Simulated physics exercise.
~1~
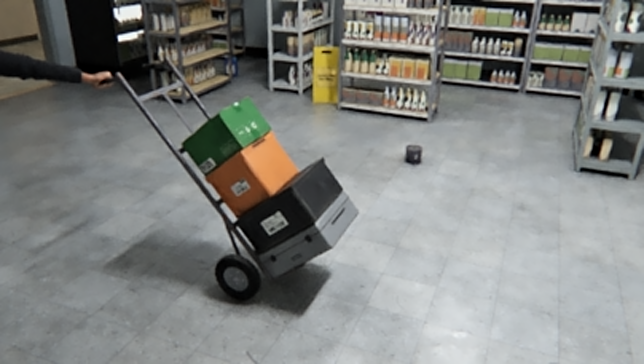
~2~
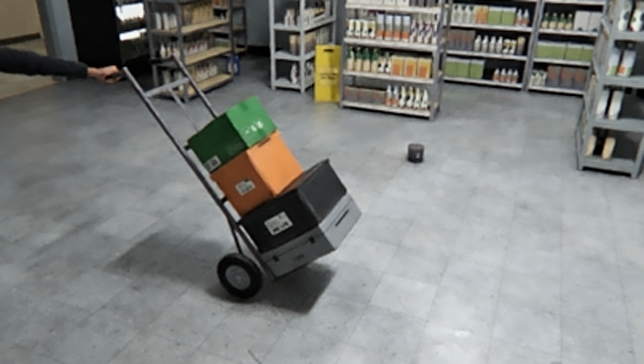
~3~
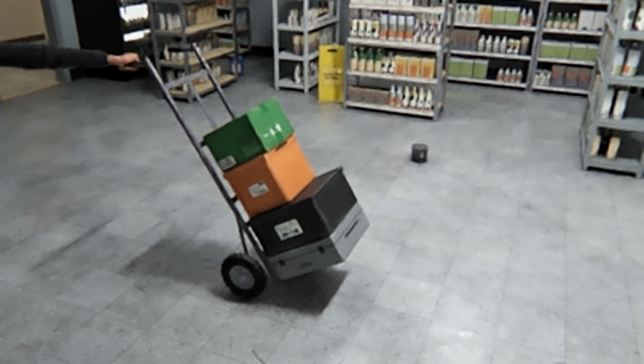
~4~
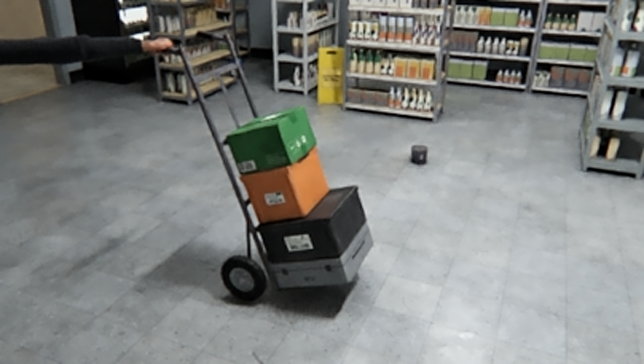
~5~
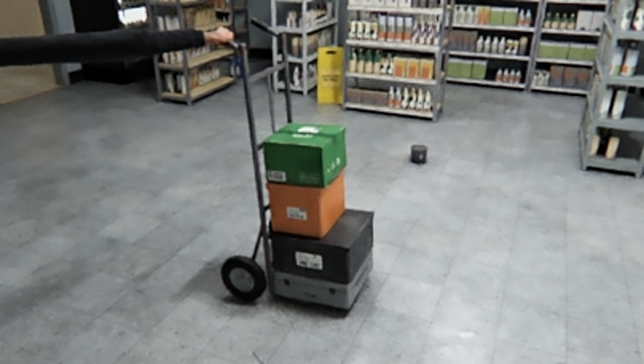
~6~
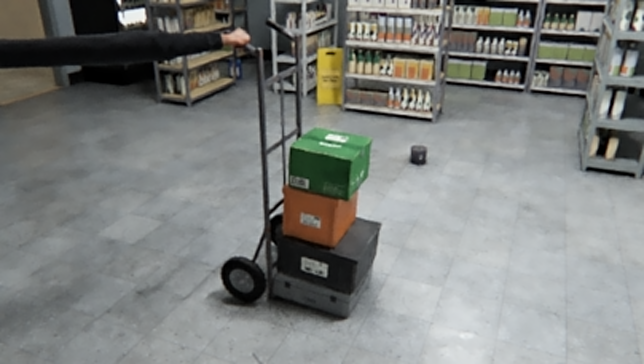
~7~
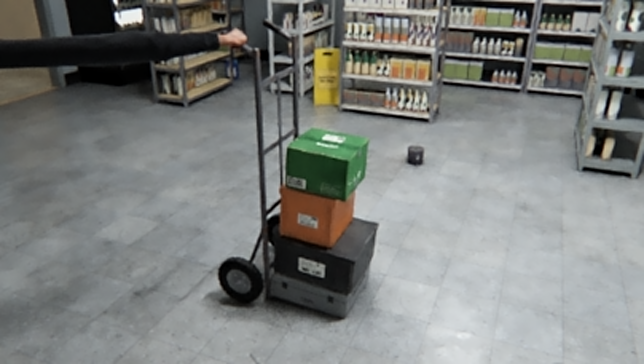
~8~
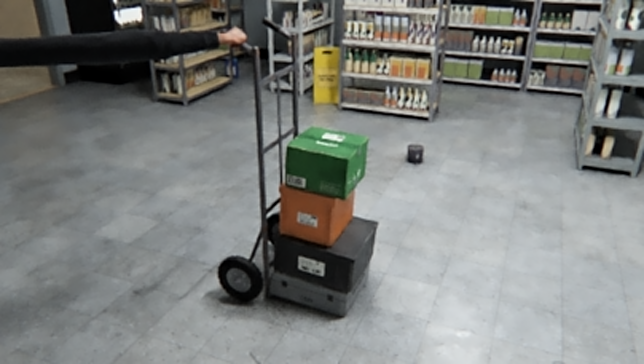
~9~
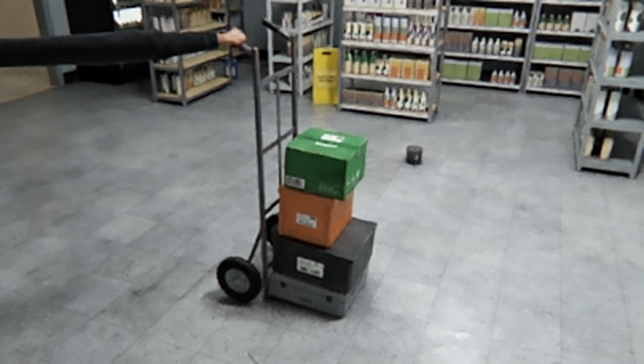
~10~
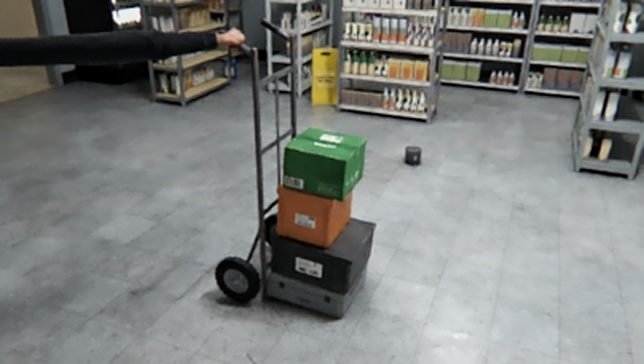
An outstretched arm gripped a tilted sack truck stacked with a green parcel, an orange tote, a black tote and a grey toolbox, then tipped it upright until its base settled on the floor, and the stack stayed in place as it stood still.
